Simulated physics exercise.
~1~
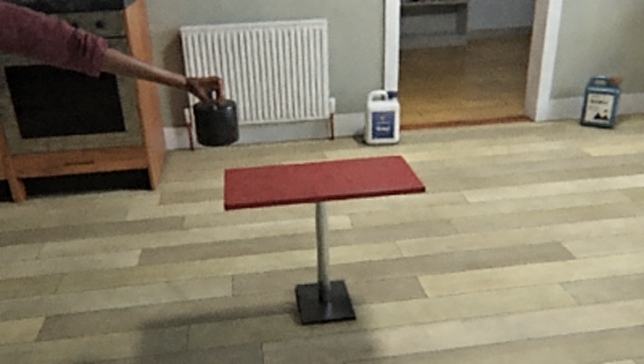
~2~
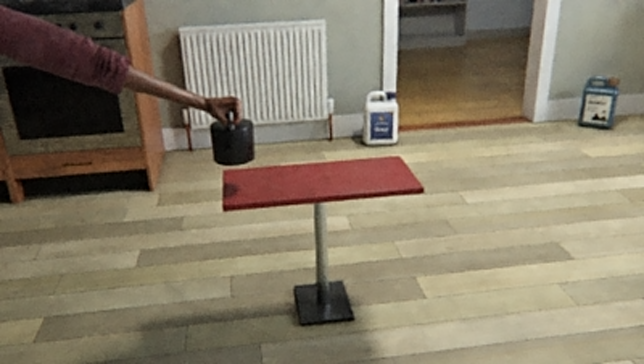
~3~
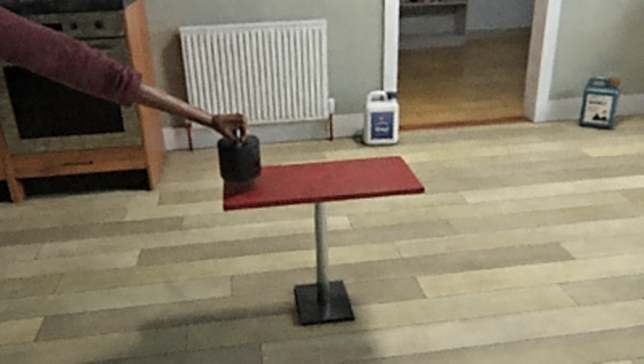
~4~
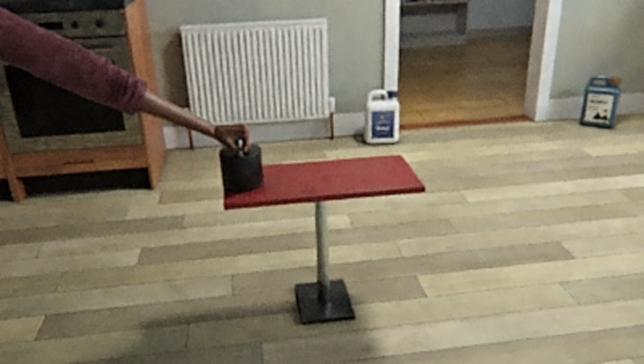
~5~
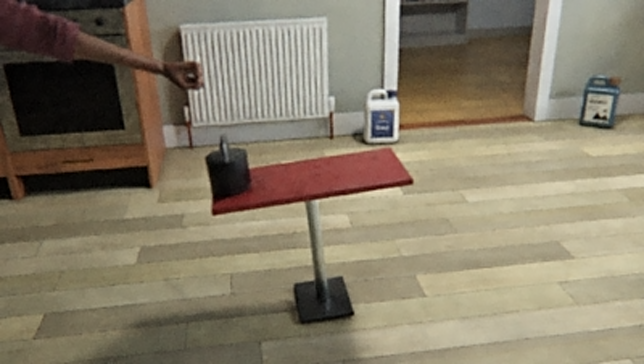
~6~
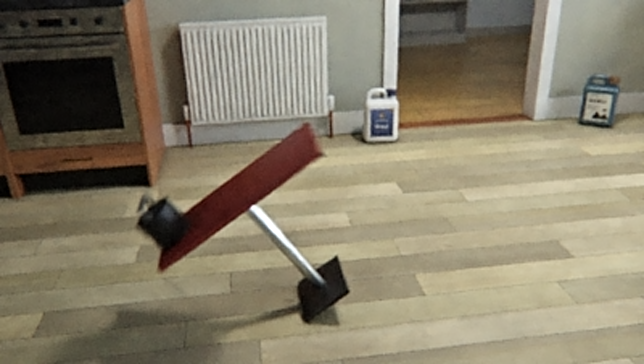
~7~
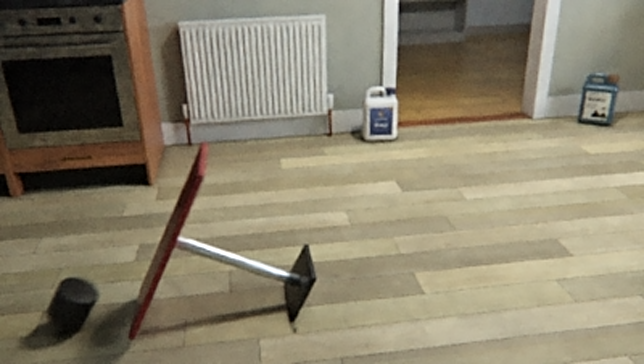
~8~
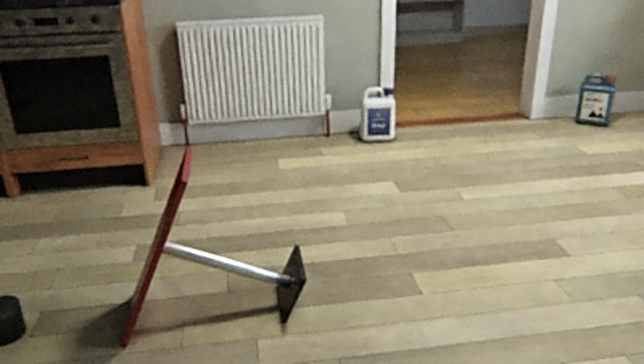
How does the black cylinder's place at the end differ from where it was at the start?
At the start it was held up in a hand, in front of the radiator and to the left of the tabletop. At the end it was down on the floor at the far left, beyond the fallen table.
